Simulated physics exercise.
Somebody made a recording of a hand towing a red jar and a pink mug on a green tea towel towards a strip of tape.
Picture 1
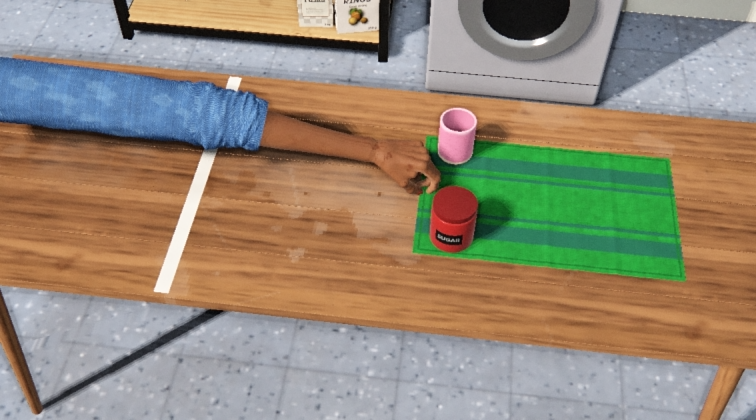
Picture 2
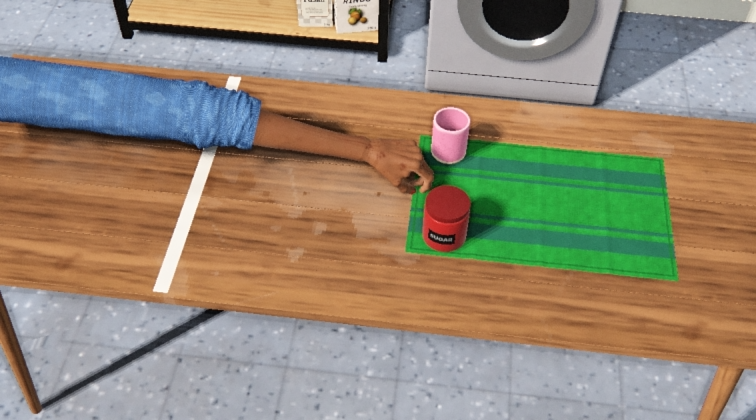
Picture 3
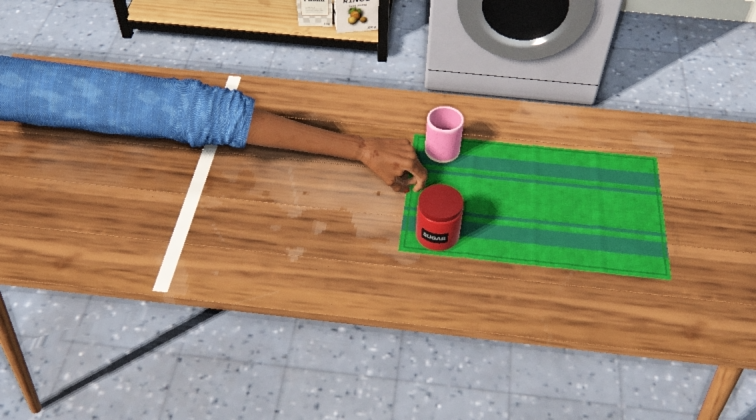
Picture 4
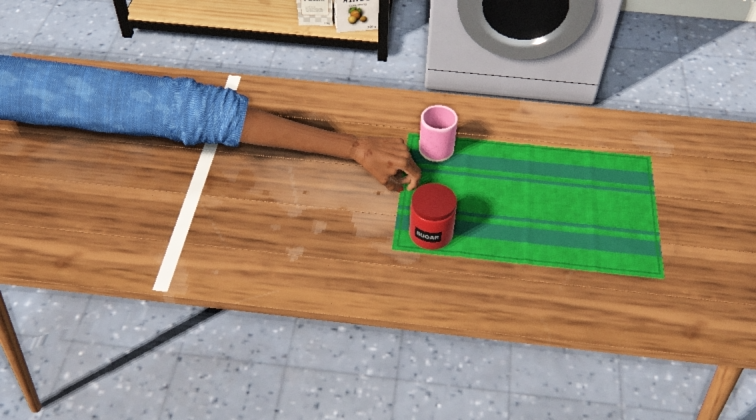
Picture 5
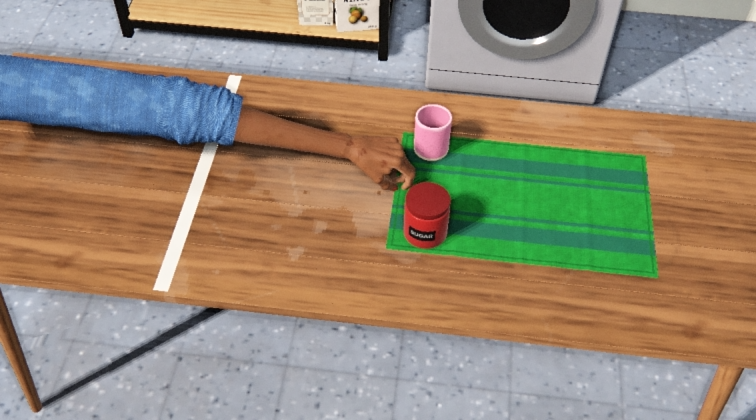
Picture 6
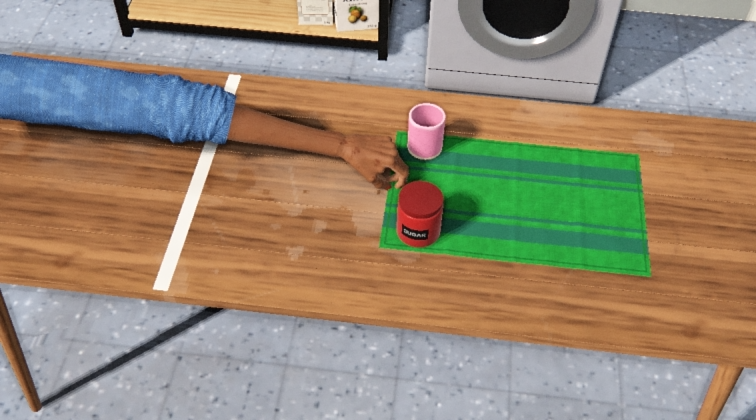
At the start, a hand grips the left edge of a green tea towel on a wooden table, with a red jar and a pink mug near that edge. The hand slowly pulls the towel a short way left towards a white strip of tape, and the jar and mug move along with it, still upright and some distance from the tape.
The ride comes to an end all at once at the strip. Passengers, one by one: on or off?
Red jar - on. Pink mug - on.
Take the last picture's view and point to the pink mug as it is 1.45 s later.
About (253, 115).
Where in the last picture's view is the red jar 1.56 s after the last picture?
By then you'd find it at pixel (223, 194).
Then, 1.45 s later than the last view, hem at the tape; red jar on the cloth near (232, 195); pink mug on the cloth near (253, 115).
Then, 1.56 s later than the last view, hem at the tape; red jar on the cloth near (224, 194); pink mug on the cloth near (246, 115).
Finally, hem at the tape; red jar on the cloth near (224, 194); pink mug on the cloth near (246, 115). The red jar keeps its seat and the pink mug stays on the cloth.
